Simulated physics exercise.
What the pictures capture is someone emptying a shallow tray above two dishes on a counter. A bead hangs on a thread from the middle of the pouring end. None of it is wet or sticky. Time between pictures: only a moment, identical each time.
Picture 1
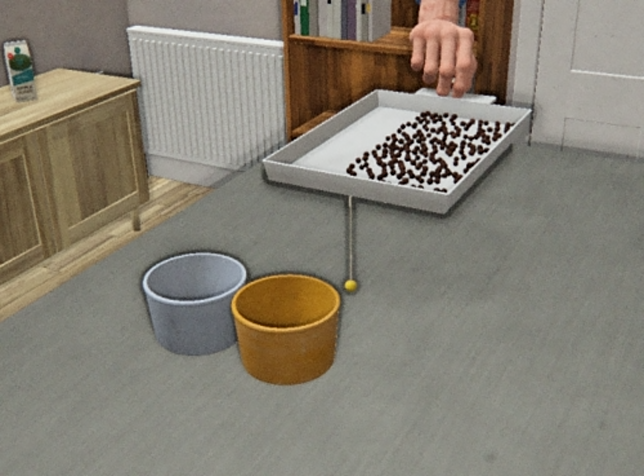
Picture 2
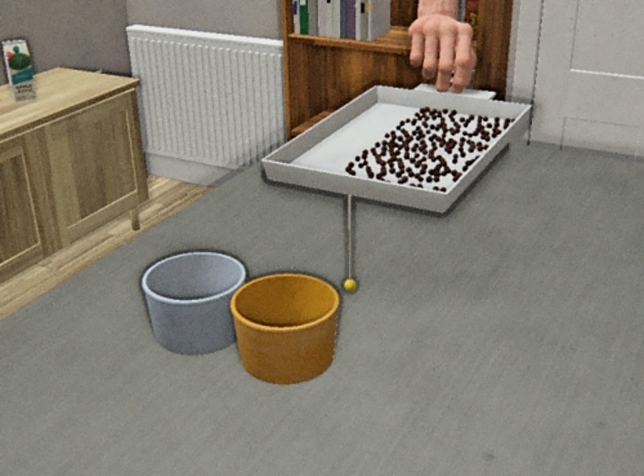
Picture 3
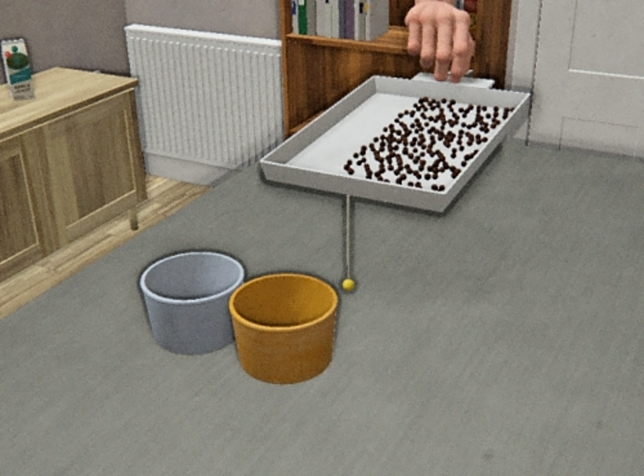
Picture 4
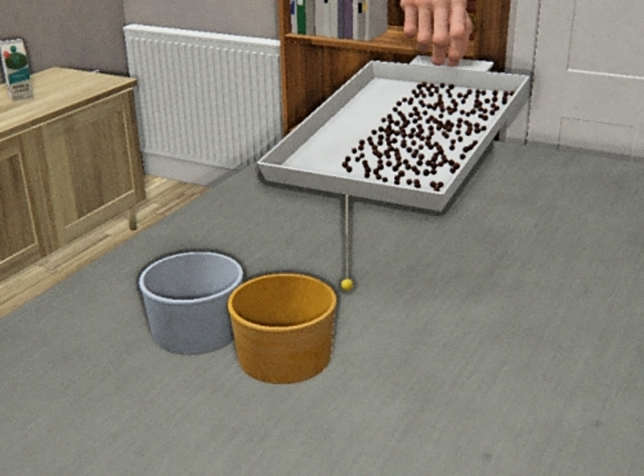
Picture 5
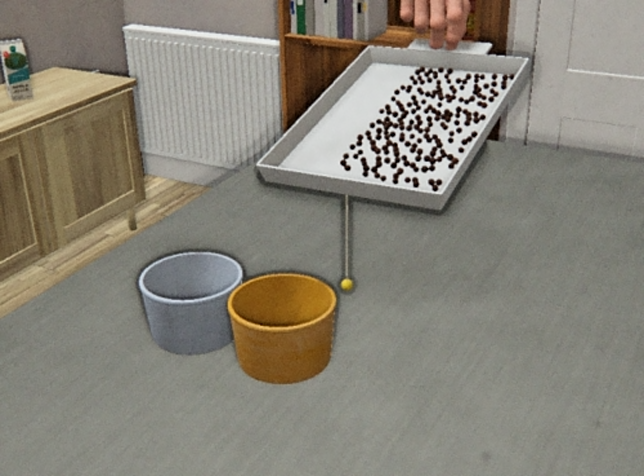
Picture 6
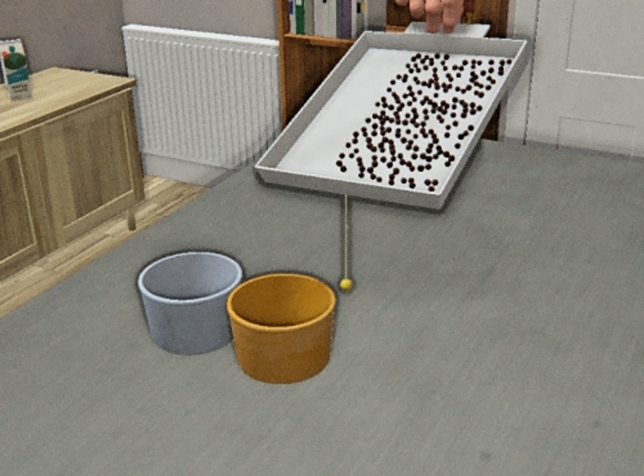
In the video, a hand holds a shallow white tray of small dark berries above a grey counter with a blue-grey dish and an orange dish, then gradually raises the tray's far end, steepening its slope as the berries shift slightly.
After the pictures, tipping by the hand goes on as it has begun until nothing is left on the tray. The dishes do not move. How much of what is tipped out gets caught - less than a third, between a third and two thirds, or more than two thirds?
Between a third and two thirds gets caught.
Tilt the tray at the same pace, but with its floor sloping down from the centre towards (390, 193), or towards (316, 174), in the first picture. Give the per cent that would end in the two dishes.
Roughly 0 per cent, and 80 per cent.
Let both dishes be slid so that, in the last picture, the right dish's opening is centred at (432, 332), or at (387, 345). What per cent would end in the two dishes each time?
I'd say about 50 percent, followed by about 90 percent.
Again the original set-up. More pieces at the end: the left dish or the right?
Recorded: The right-side one.
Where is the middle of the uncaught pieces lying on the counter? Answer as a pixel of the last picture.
Look around (315, 414) in the last picture.
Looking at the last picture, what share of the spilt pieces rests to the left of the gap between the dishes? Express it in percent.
Left share: Close to 20 %.
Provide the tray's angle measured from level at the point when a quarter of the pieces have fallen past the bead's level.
Approx. reading: About 105°.
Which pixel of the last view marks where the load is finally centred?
About (285, 368).
Soon, tray tipped steeply; most on the tray; a stray few in the right dish; a stray few outside both; a small part in the air.
A while on, tray tipped past a quarter turn; about two thirds on the tray; a small part in the right dish; a stray few in the left dish; a small part outside both; about a quarter in the air.
Towards the end, tray tipped past a quarter turn; about half in the right dish; a stray few in the left dish; about half outside both.
Finally, tray tipped past a quarter turn; about half in the right dish; a stray few in the left dish; about half outside both.
